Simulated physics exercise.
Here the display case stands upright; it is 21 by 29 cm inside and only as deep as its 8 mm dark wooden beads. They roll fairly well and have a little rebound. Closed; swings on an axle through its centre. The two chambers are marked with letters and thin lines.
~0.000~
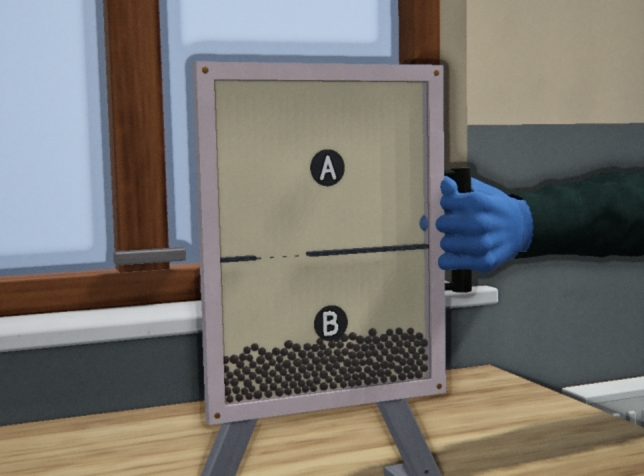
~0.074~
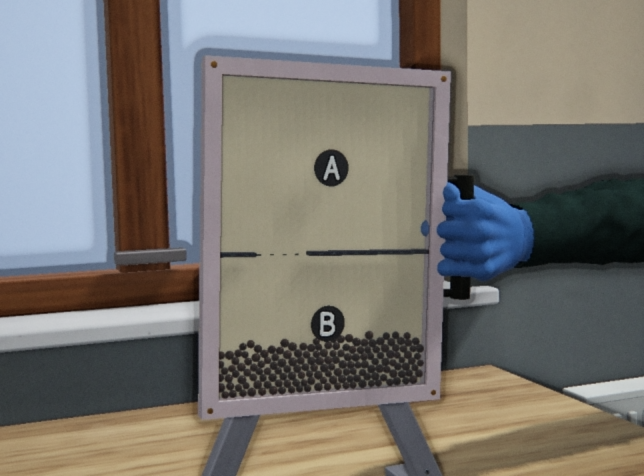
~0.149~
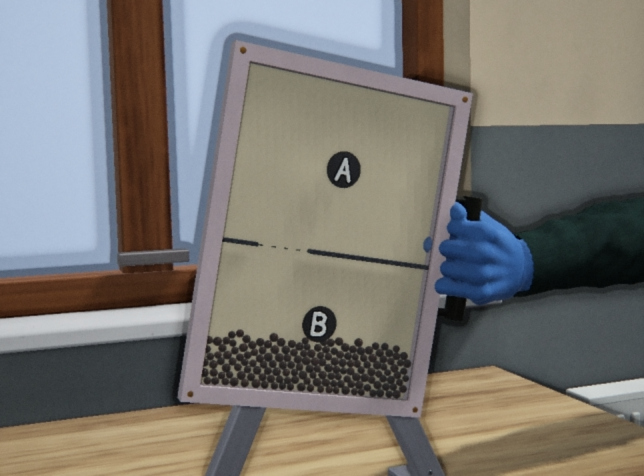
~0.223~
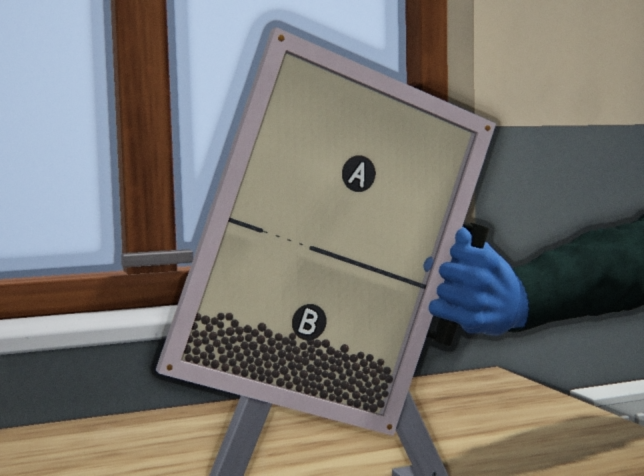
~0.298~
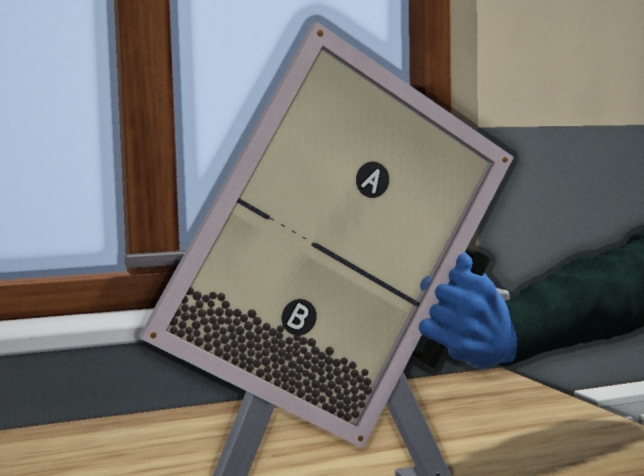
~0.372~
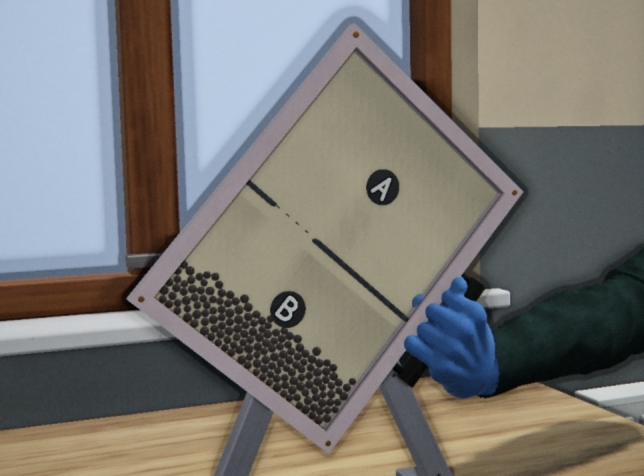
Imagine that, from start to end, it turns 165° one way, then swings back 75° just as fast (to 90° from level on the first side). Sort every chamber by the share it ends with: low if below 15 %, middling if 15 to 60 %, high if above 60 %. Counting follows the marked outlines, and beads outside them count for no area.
A: Low; B: High.
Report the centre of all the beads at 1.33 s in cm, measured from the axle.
Position estimate: Left 7 cm, above 5 cm.
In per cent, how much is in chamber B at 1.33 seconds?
It works out at about 100 percent.
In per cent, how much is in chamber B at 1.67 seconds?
90 %.
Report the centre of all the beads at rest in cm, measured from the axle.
It lies close to 6 centimetres left and 7 centimetres below.
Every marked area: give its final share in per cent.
Chamber A holds 10 and chamber B holds 90.
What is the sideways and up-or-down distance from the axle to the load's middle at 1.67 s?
Left: About 7 cm; below: About 2 cm.
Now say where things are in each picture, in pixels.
The first picture shows level; about 170 beads; beads' middle (330, 364); highest (373, 333); A (328, 168), B (331, 323).
The second picture shows turned 3° clockwise; beads' middle (325, 365); highest (251, 344).
The third picture shows turned 11° clockwise; beads' middle (311, 366); highest (240, 333); wall ends (218, 239) to (256, 244), (311, 251) to (428, 268).
The fourth picture shows turned 21° clockwise; beads' middle (294, 363); highest (197, 317).
The fifth picture shows turned 32° clockwise; beads' middle (277, 356); highest (190, 291).
The sixth picture shows turned 42° clockwise; beads' middle (261, 346); highest (184, 265); A (383, 187), B (288, 310).
After 1.33 s, it stands 165° clockwise; the beads' middle is 7 cm left of and 5 cm above the centre; B 100 %.
After 1.67 s, it stands 127° clockwise; the beads' middle is 7 cm left of and 2 cm below the centre; A 10 %, B 90 %.
After 2.01 s, it stands 90° clockwise; the beads' middle is 5 cm left of and 6 cm below the centre; A 10 %, B 90 %.
All still by 3.0 s, it stands 90° clockwise; A 10 %, B 90 %.
